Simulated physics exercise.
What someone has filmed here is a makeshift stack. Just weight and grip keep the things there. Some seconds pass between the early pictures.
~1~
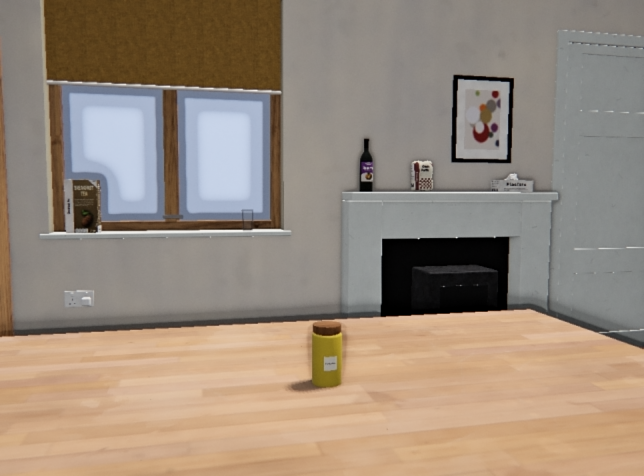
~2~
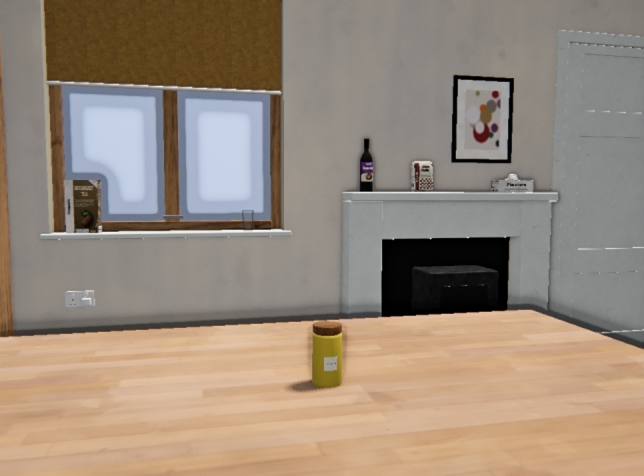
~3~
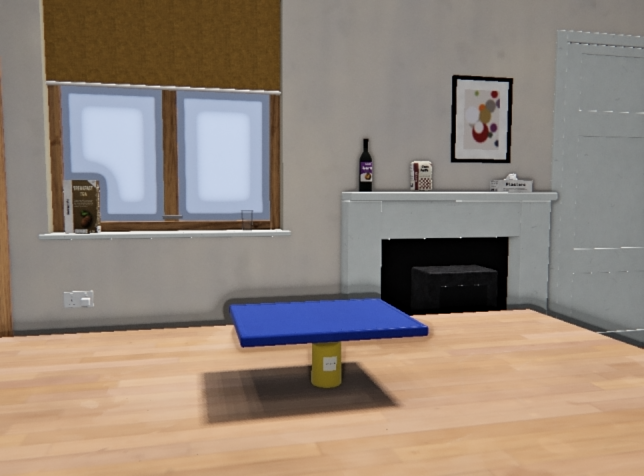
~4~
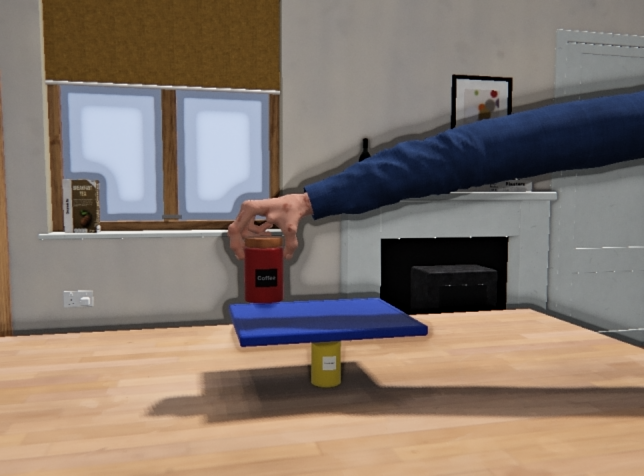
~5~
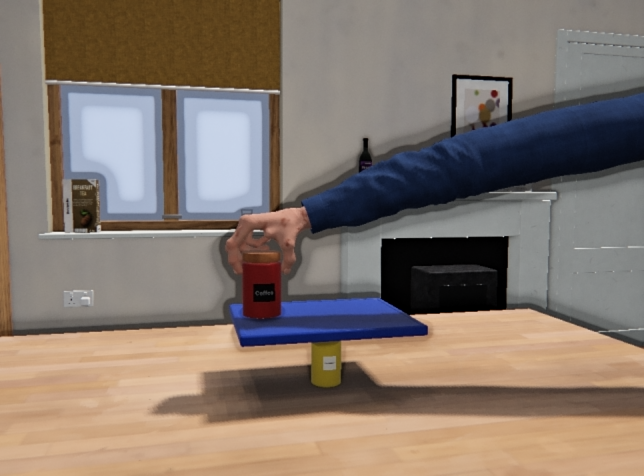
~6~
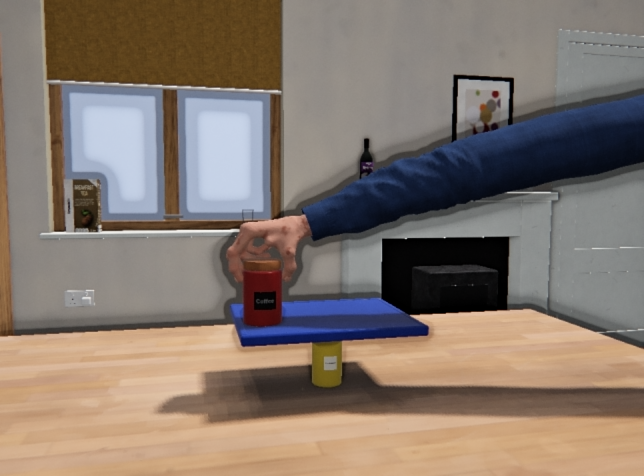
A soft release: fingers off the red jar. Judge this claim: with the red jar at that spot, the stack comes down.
Most likely something will tip or drop.
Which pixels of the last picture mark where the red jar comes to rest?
The object ends up somewhere around (167, 394).
Then, 0.40 s past the last view, red jar now fallen; blue lid rocked 51° from its first pose.
Then, 0.60 s past the last view, blue lid rocked 33° from its first pose.
Finally, fallen, red jar; moved from the start, blue lid; yellow shaker still in place. Final places as the last picture's camera would see them, red jar near (167, 394). The stack comes apart.
